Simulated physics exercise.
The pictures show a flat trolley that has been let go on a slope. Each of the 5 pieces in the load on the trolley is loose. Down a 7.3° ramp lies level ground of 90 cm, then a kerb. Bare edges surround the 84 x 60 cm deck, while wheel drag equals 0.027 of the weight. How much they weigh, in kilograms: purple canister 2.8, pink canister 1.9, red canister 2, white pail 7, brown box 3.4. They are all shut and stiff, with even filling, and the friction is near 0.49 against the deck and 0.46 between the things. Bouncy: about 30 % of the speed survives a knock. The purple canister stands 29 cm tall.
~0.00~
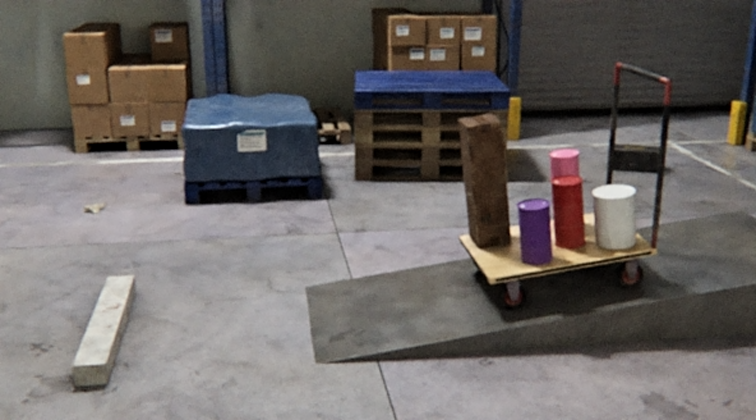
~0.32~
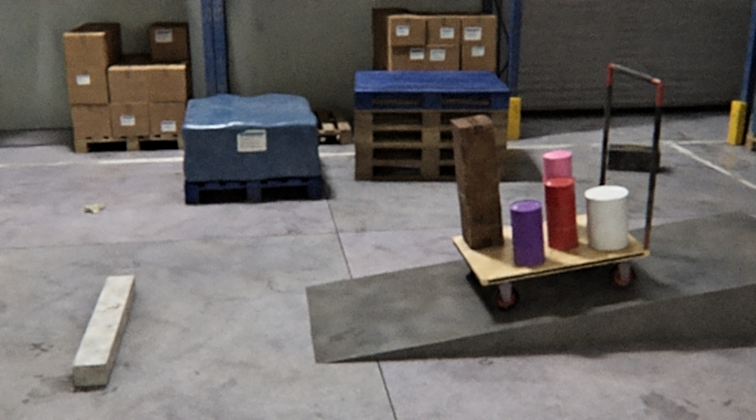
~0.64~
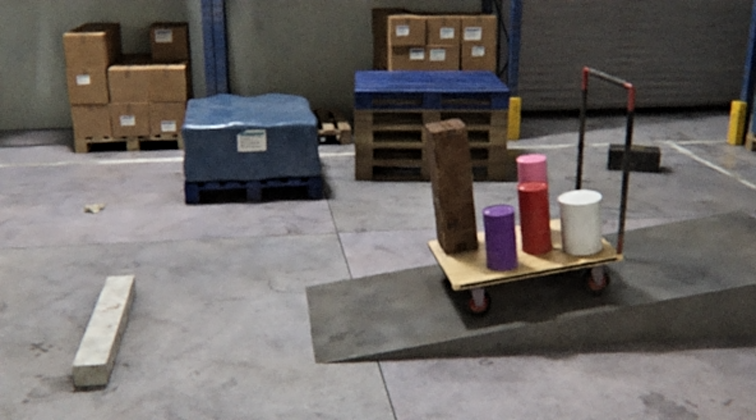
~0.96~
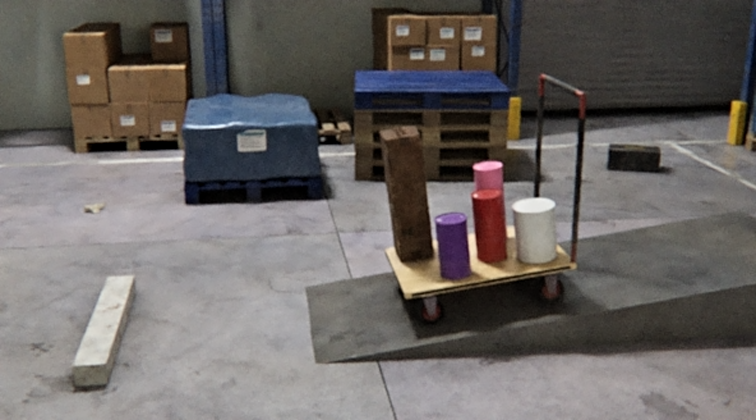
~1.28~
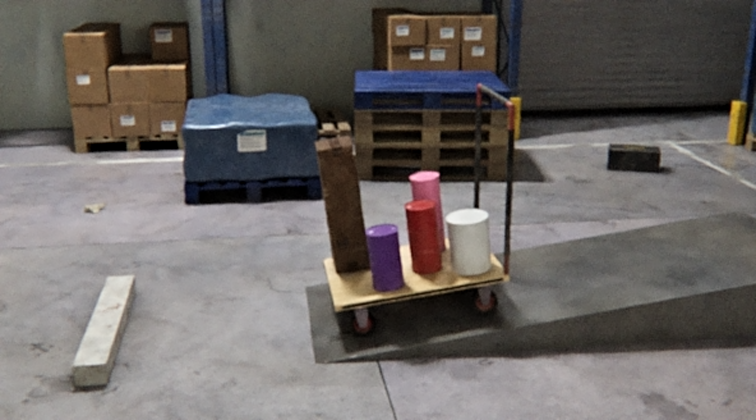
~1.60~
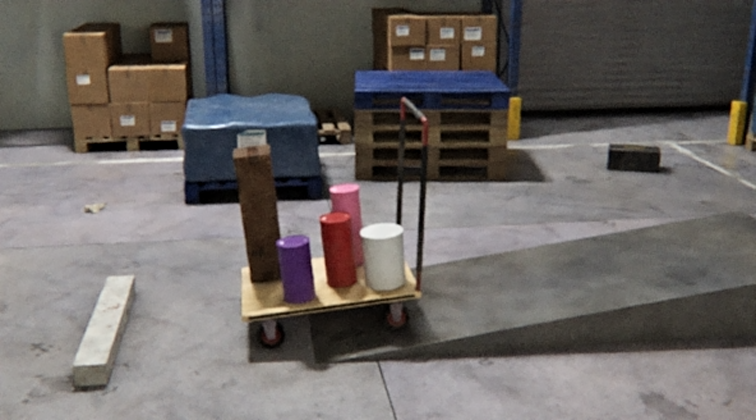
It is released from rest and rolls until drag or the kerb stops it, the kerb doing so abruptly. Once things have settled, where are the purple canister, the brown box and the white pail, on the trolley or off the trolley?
Once it settles, the purple canister is still riding along, the brown box has left the trolley and the white pail is still riding along.
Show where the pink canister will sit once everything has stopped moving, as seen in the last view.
It ends up at about (147, 264).
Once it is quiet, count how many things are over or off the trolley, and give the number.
That gives 3.
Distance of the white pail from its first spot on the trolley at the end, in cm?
I'd say about 20 cm between start and finish.
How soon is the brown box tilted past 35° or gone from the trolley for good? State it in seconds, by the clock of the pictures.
2.2 s or so.
By 2.10 s, trolley at the kerb; brown box rocked 5° off its seat near (116, 219); purple canister 8 cm from its spot near (141, 280); white pail 8 cm from its spot near (234, 274).
By 2.20 s, trolley at the kerb; brown box now off the trolley; purple canister 16 cm from its spot near (122, 281); white pail 16 cm from its spot near (217, 275).
By 2.40 s, trolley at the kerb; purple canister 19 cm from its spot near (115, 282); white pail 19 cm from its spot near (209, 275); pink canister rocked 66° off its seat.
By 2.70 s, trolley at the kerb; purple canister 19 cm from its spot near (115, 282); white pail 19 cm from its spot near (209, 275); pink canister on its side.
When it is over (4.0 s), off the trolley, brown box; lying over on the trolley, pink canister and red canister; not toppled but over 10 cm from the start, purple canister and white pail. End places, in pixels of the last picture, purple canister near (114, 282).
